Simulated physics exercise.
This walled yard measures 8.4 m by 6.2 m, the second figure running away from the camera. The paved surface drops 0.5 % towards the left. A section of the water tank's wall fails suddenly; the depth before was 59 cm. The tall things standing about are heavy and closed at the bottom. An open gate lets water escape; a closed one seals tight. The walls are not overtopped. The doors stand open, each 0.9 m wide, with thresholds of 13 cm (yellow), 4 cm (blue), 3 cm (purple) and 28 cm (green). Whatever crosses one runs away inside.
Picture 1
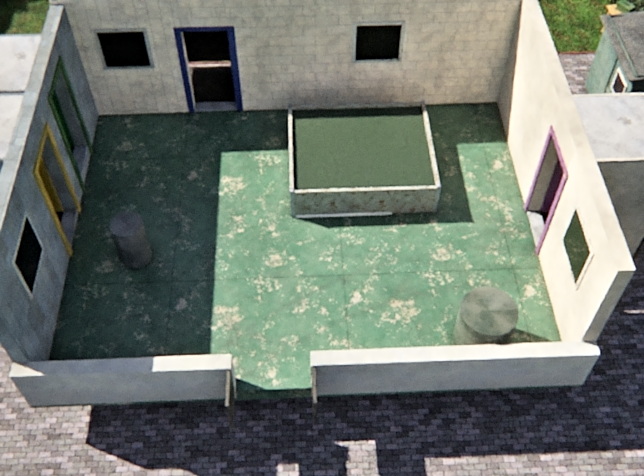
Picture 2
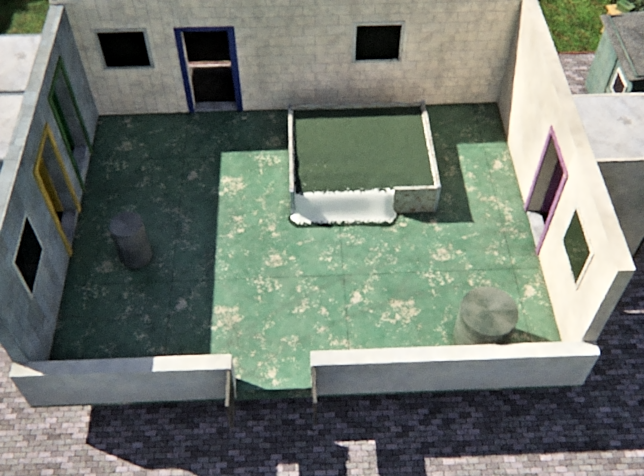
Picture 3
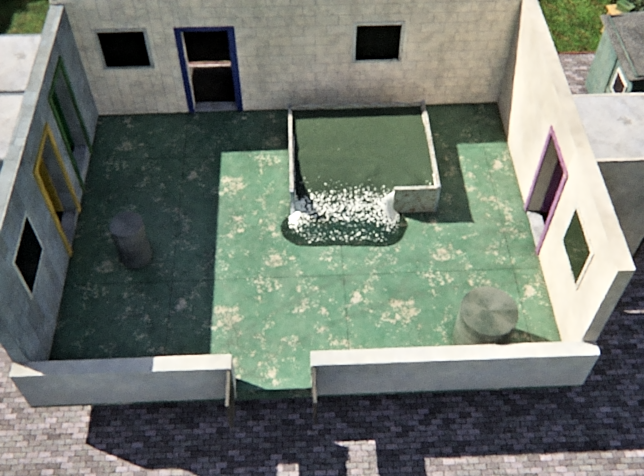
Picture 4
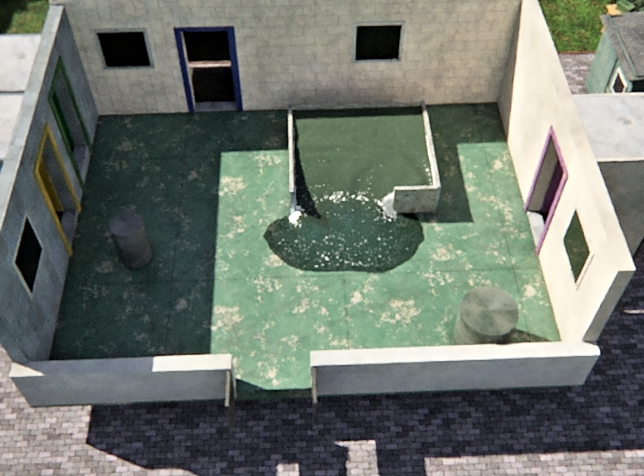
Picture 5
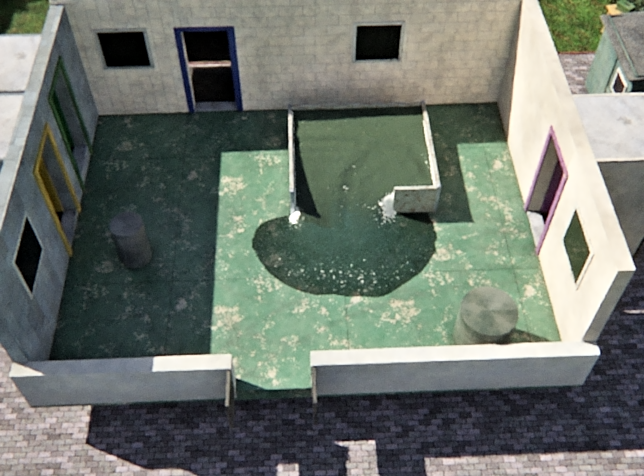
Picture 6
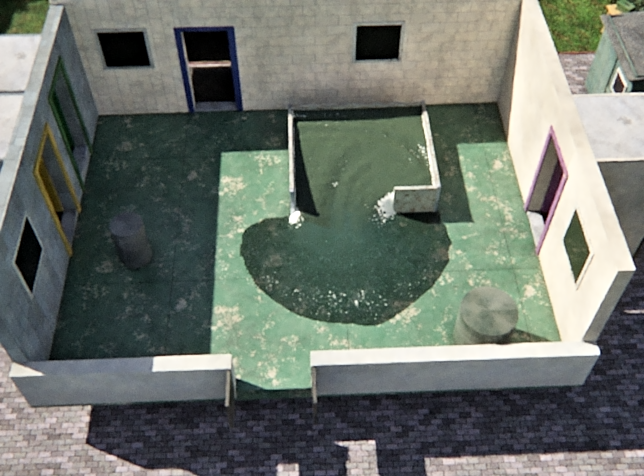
We see a walled yard with a square water tank against its back wall; part of the tank's front gives way, and water pours out in white froth, then spreads as a widening dark pool across the green floor.
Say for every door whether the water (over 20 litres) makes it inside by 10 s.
Within that time: At the yellow door it keeps below the limit; at the blue door it stays under the limit; at the purple door it passes the limit; at the green door it keeps below the limit.
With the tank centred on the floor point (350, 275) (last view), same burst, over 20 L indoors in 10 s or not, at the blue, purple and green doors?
Against that limit: Blue not over, purple under, green not over.
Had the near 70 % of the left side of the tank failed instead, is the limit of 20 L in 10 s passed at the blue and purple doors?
Against that limit: Blue past it, purple not over.
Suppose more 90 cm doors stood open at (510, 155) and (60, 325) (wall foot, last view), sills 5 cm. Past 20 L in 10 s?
In that order: Under, above.
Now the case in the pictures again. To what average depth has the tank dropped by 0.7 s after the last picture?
Some 40 cm.
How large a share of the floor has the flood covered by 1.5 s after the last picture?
About 35 per cent.
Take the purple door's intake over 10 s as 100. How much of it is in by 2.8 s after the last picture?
Some 0 per cent by then.
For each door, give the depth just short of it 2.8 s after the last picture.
In cm: Yellow 0, blue 0, purple 0, green 0.
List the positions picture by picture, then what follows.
In the first picture, the water tank at (361, 148) is whole and still, 59 cm deep.
In the second picture, the front is at (394, 217), 0.9 m from the gap at (343, 204); 0.4 m2 of floor is under water; 59 cm left at the back of the water tank.
In the third picture, water pours out at (343, 206) and has run 1.1 m, to (288, 233); typically 11 cm deep outside, 59 cm at the water tank's back.
In the fourth picture, water pours out at (343, 207) and has run 1.5 m, to (408, 253); typically 9 cm deep outside, 59 cm at the water tank's back.
In the fifth picture, the front is at (386, 290), 1.9 m from the gap at (343, 207); 4.3 m2 of floor is under water; 59 cm left at the back of the water tank.
In the sixth picture, the front is at (375, 320), 2.4 m from the gap at (343, 207); 6.0 m2 of floor is under water; 55 cm left at the back of the water tank.
Then, 0.7 s after the last picture water covers 25 % of the floor and is deepest (34 cm) near (339, 373); yellow door not reached, blue door not reached, purple door not reached, green door not reached.
Then, 1.5 s after the last picture water covers 35 % of the floor and is deepest (40 cm) near (460, 358); yellow door not reached, blue door not reached, purple door not reached, green door not reached.
Then, 2.8 s after the last picture water covers 45 % of the floor and is deepest (28 cm) near (56, 384); yellow door not reached, blue door not reached, purple door not reached, green door not reached.
Then, 5.3 s after the last picture water covers 70 % of the floor and is deepest (19 cm) near (56, 384); yellow door 5 cm at the sill, 0 L in, blue door not reached, purple door 8 cm at the sill, 27 L in, green door 3 cm at the sill, 0 L in.
Then, 9.3 s after the last picture water covers 95 % of the floor and is deepest (12 cm) near (99, 119); yellow door 8 cm at the sill, 0 L in, blue door 6 cm at the sill, 1 L in, purple door 5 cm at the sill, 59 L in, green door 4 cm at the sill, 0 L in.
